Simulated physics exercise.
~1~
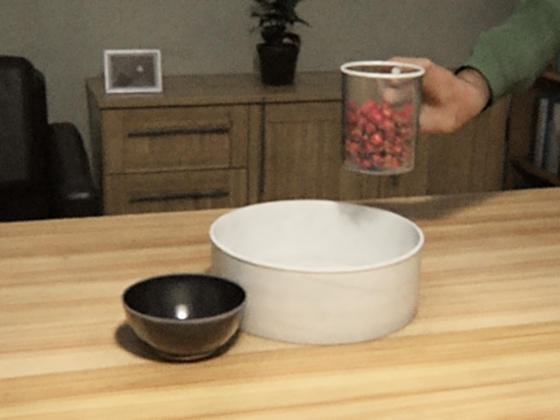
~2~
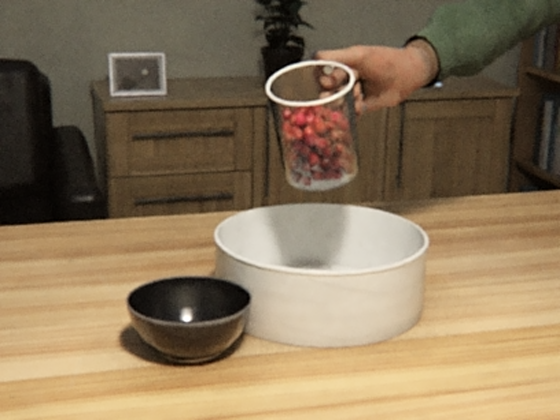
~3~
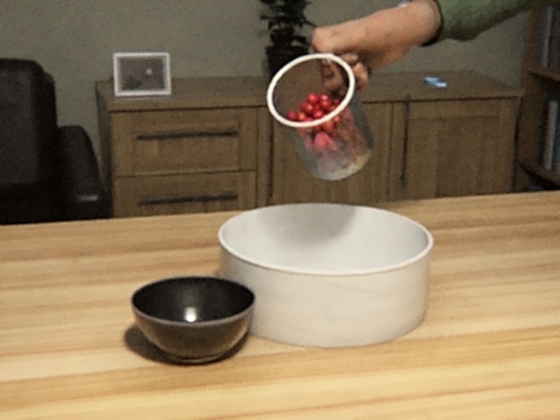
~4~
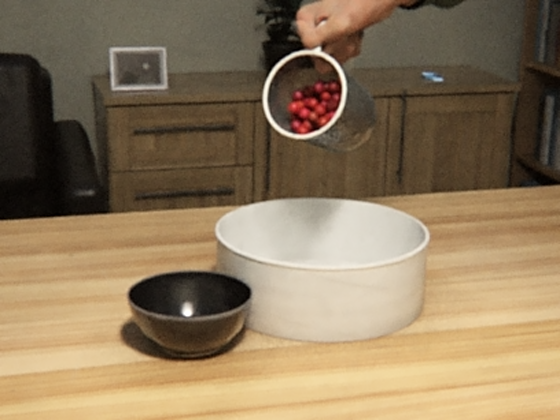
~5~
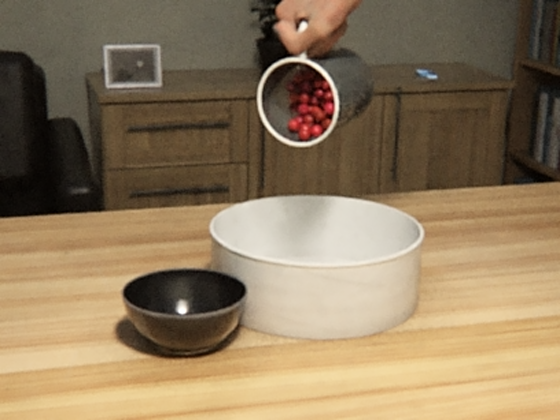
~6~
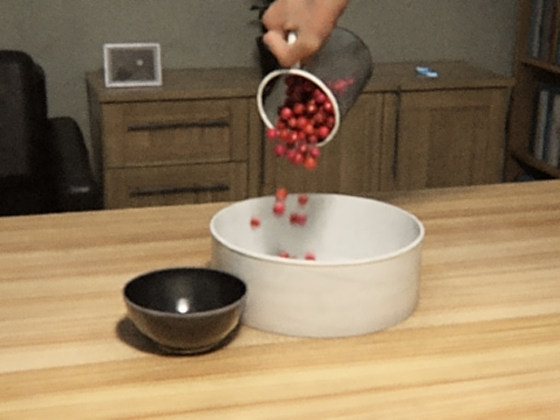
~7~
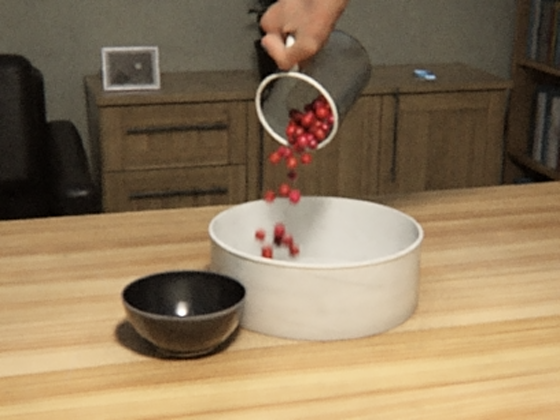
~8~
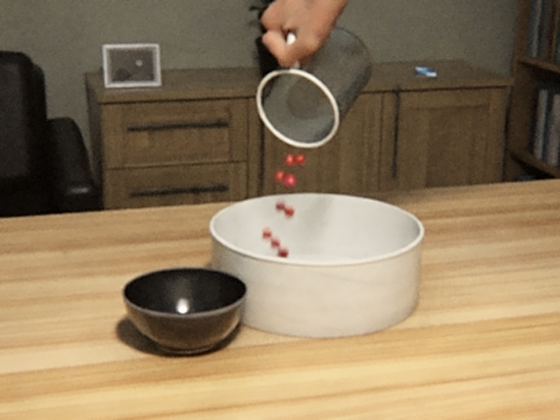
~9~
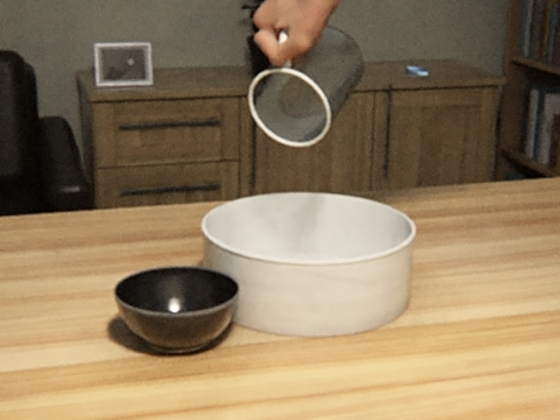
A hand holding a clear cup of red cranberries moves left over a white pot, which stands on a wooden table beside a black bowl. The hand tips the cup to the left, and the berries gather near its rim as it comes to lie on its side and rises slightly. Tilted further, the cup begins to spill, and the cranberries tumble in a stream into the white pot. The last few berries drop in a thin trail. At the end the hand still holds the empty cup tilted above the pot, with no berries on the table or in the bowl.
